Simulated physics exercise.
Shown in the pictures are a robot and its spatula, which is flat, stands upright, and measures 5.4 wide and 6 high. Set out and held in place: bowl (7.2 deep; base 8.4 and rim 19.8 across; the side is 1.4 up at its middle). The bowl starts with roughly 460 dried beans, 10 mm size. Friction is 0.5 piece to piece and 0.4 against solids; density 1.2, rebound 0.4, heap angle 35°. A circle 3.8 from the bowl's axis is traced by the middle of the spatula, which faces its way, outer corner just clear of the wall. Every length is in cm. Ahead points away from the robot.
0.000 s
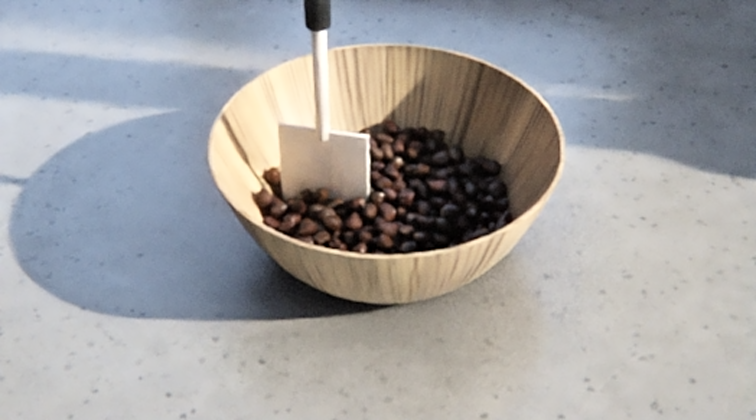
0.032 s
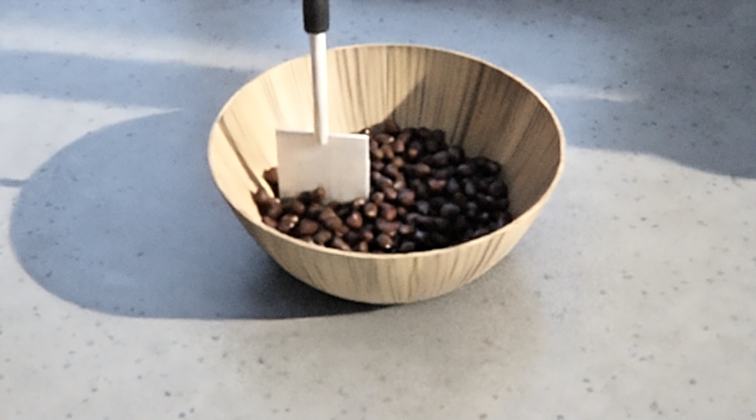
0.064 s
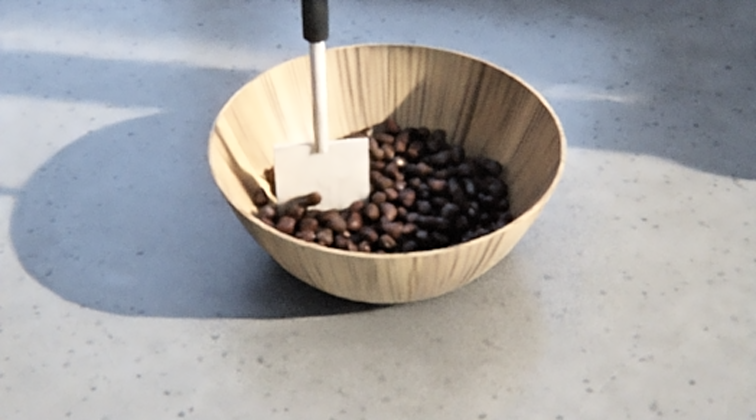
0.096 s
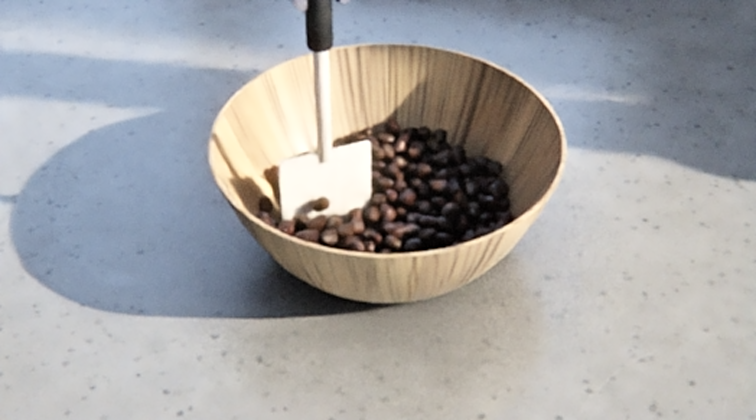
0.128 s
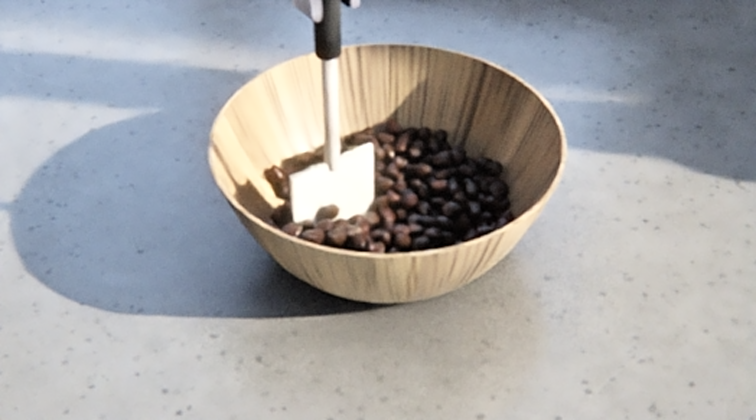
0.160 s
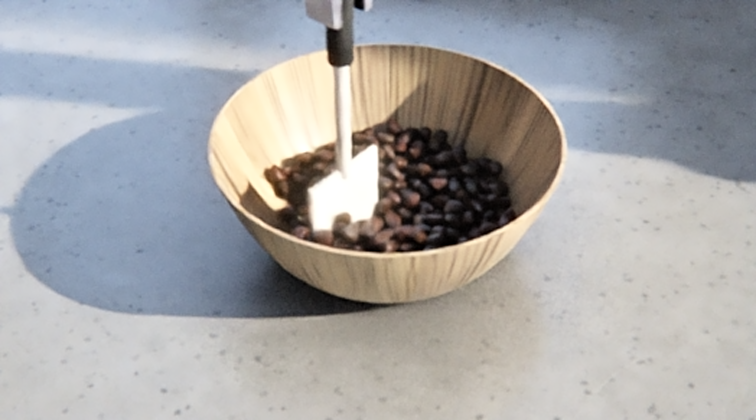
On a grey speckled surface in sunlight, a robot-held flat spatula sweeping slowly toward the viewer and right through dark beans in a wooden bowl.
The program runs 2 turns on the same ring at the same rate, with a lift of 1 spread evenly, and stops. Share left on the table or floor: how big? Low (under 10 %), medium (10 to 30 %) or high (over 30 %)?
Low - under 10 %.
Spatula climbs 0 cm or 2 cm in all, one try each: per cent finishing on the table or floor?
0 and 0 %.
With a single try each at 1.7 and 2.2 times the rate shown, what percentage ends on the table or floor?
Roughly 10 and 25 per cent.
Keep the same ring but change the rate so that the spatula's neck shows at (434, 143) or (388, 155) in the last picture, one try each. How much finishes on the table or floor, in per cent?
Around 25 and 5 percent, in that order.
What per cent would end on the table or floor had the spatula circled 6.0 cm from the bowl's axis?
Around 0 in a hundred.
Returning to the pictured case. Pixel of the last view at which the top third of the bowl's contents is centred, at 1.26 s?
Centre, approx.: (451, 135).
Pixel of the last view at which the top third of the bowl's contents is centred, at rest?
About (323, 189).
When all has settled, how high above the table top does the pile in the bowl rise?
6.0 cm, give or take.
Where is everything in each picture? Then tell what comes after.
The spatula neck at (322, 109), 0° round; upper third of the load around (389, 199), from x 265 to 505, top at y 130; 457 in the bowl, in the first frame.
The spatula neck at (320, 112), 6° round; upper third of the load around (385, 201), from x 260 to 505, top at y 130, in the second frame.
The spatula neck at (320, 121), 21° round; upper third of the load around (384, 211), from x 260 to 505, top at y 130, in the third frame.
The spatula neck at (324, 130), 36° round; upper third of the load around (378, 221), from x 265 to 505, top at y 130, in the fourth frame.
The spatula neck at (331, 139), 51° round; upper third of the load around (379, 230), from x 265 to 510, top at y 130, in the fifth frame.
The spatula neck at (343, 147), 66° round; upper third of the load around (386, 235), from x 275 to 510, top at y 130; 457 in the bowl, in the sixth frame.
After 0.71 s, 324° round, highest piece 7 above the table; 457 in the bowl.
After 1.26 s, 222° round, highest piece 7 above the table; 457 in the bowl.
After 1.74 s, 0° round, highest piece 6 above the table; 457 in the bowl.
After 2.44 s, 0° round, highest piece 6 above the table; 457 in the bowl.
In the end, 457 in the bowl. That is 0 % on the table or floor.
